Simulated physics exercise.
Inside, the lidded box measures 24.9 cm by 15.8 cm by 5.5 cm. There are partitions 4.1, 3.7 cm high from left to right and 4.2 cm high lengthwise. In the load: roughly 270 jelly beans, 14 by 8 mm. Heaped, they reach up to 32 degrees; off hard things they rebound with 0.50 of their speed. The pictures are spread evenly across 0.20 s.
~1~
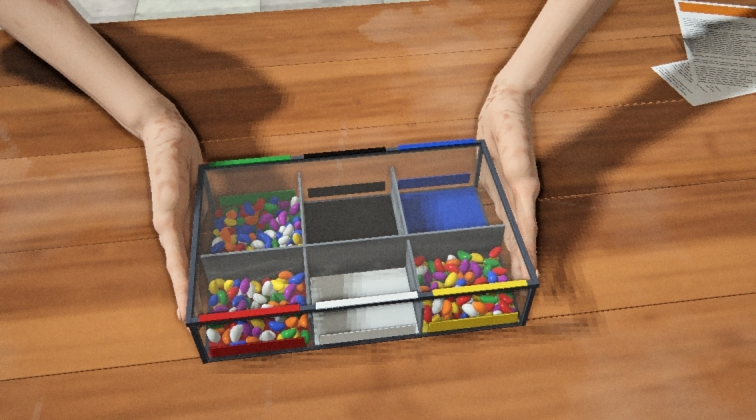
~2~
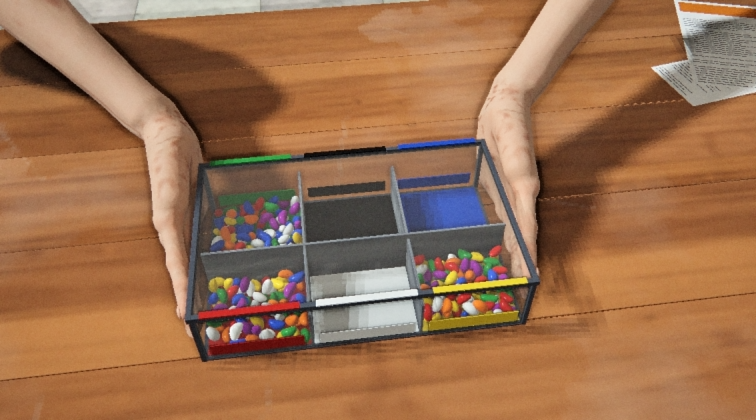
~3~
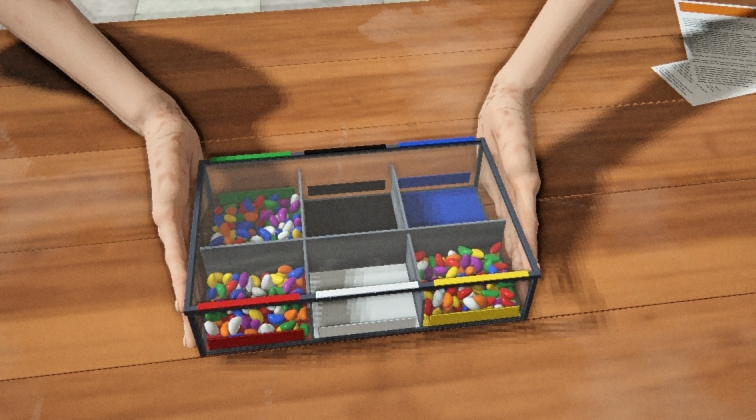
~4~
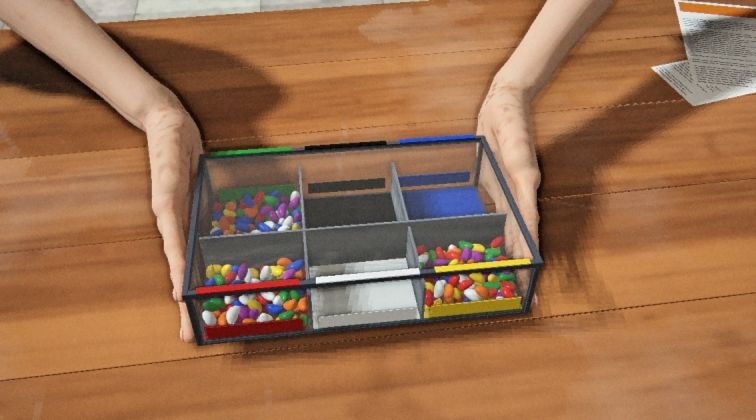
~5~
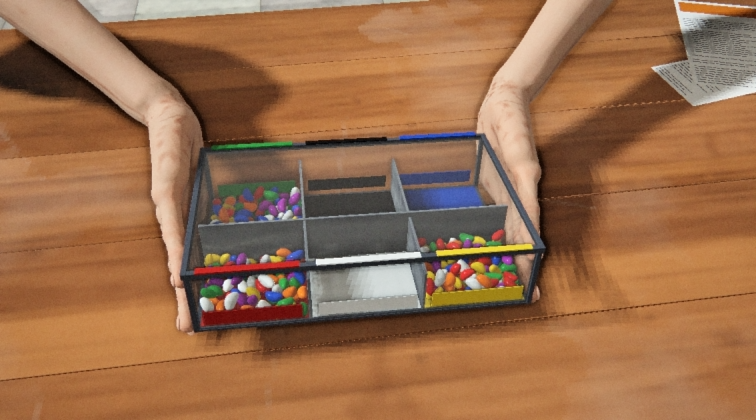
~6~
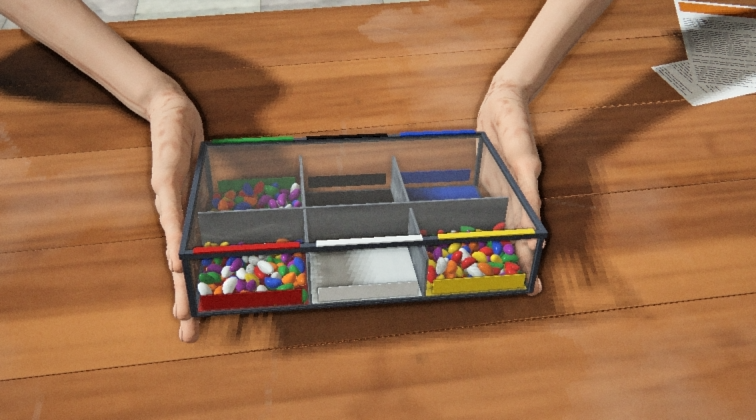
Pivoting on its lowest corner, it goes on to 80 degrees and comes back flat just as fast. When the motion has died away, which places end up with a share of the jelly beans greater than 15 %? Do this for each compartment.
Red - yes; blue - no; green - yes; yellow - yes; white - no; black - no.
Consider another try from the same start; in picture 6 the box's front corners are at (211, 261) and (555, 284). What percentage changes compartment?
Something like 15 in a hundred.
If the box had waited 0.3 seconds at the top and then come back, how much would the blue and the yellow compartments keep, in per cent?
In per cent: Blue 5; yellow 30.
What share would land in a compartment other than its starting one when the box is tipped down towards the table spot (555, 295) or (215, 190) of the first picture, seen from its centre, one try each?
10 and 10 %.
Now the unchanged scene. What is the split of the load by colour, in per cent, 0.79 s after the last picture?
In per cent: Red 30; blue 0; green 35; yellow 35; white 0; black 0.
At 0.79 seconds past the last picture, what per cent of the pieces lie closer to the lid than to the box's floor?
About 20 per cent.
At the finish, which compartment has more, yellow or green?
The green compartment.
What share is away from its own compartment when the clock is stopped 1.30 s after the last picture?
Estimate: Roughly 10 in a hundred.
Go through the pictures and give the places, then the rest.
Box tilt 0 degrees, front corners at (192, 320) and (533, 282); red 30 %, green 35 %, yellow 35 %, in the first frame.
Box tilt 1 degrees, front corners at (192, 317) and (533, 280), in the second frame.
Box tilt 3 degrees, front corners at (190, 308) and (534, 273), in the third frame.
Box tilt 6 degrees, front corners at (189, 293) and (536, 262), lowest corner right back, in the fourth frame.
Box tilt 10 degrees, front corners at (187, 274) and (538, 247), lowest corner right back, in the fifth frame.
Box tilt 14 degrees, front corners at (186, 253) and (540, 233), lowest corner right back; red 30 %, green 35 %, yellow 35 %, in the sixth frame.
Then, 0.79 s after the last picture, tilt 80 degrees; red 30 %, green 35 %, yellow 35 %.
Then, 1.30 s after the last picture, tilt 35 degrees; red 25 %, blue 5 %, green 40 %, yellow 30 %.
Then, 1.88 s after the last picture, tilt 0 degrees; red 25 %, blue 5 %, green 40 %, yellow 30 %.
In the end, red 25 %, blue 5 %, green 40 %, yellow 30 %, white 0 %, black 0 %.
